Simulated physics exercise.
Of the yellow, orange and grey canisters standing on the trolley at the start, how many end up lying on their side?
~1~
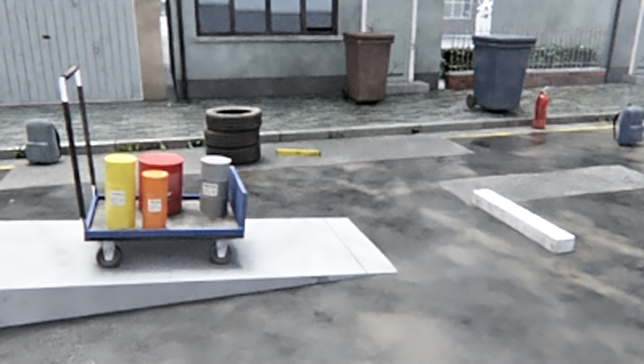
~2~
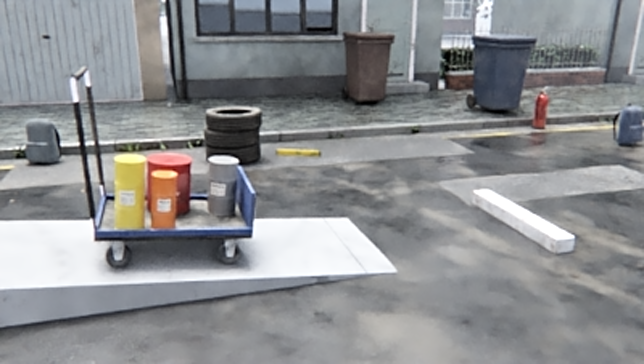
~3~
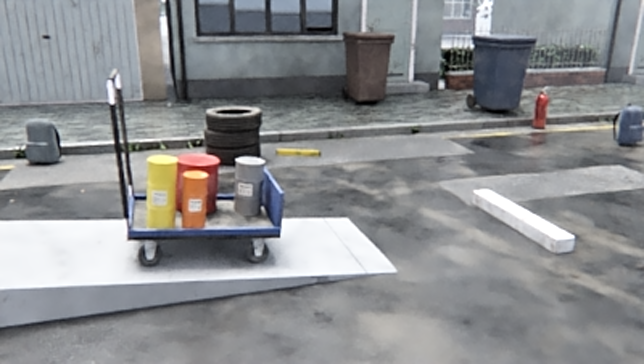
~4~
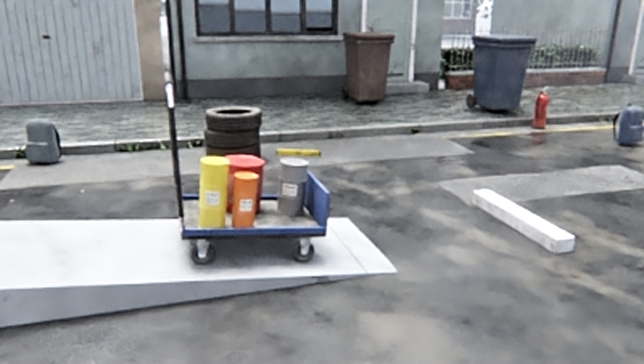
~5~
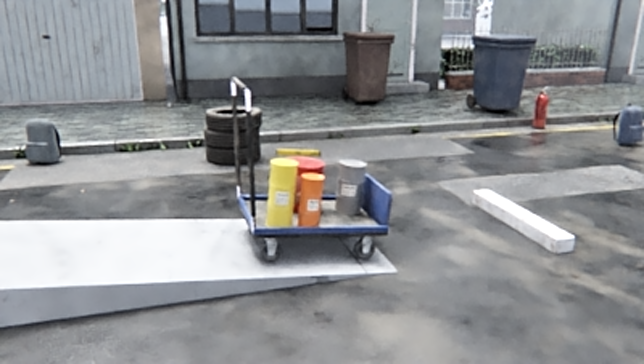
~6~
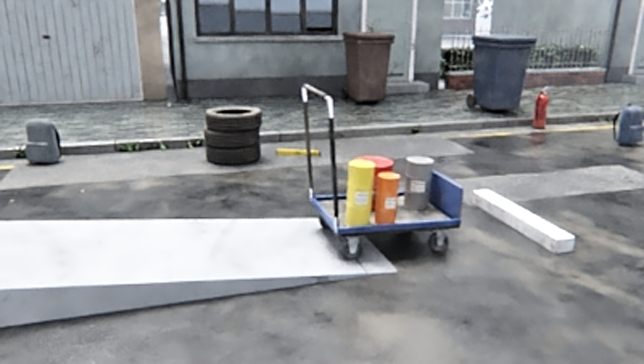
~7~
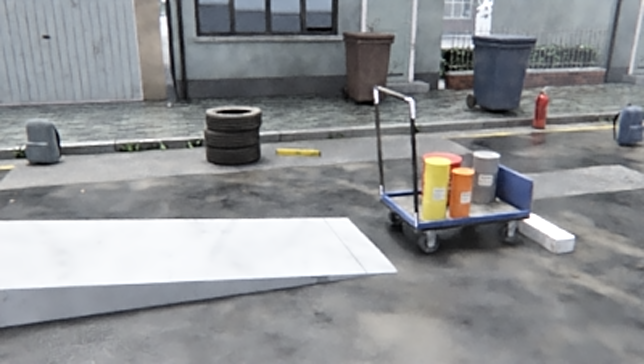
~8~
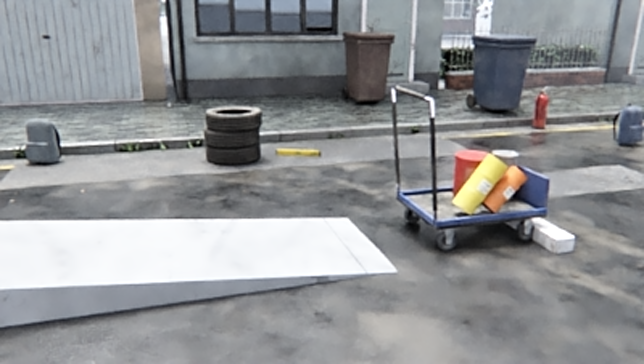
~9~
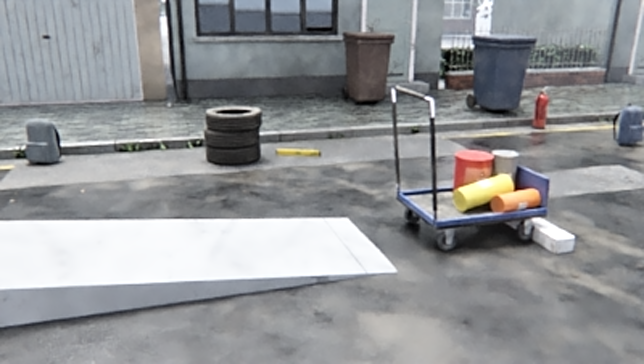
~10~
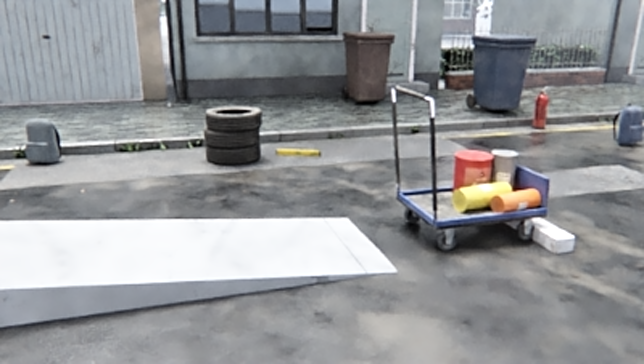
Two of them end up on their side, the yellow canister and the orange one, while the grey one stays upright.
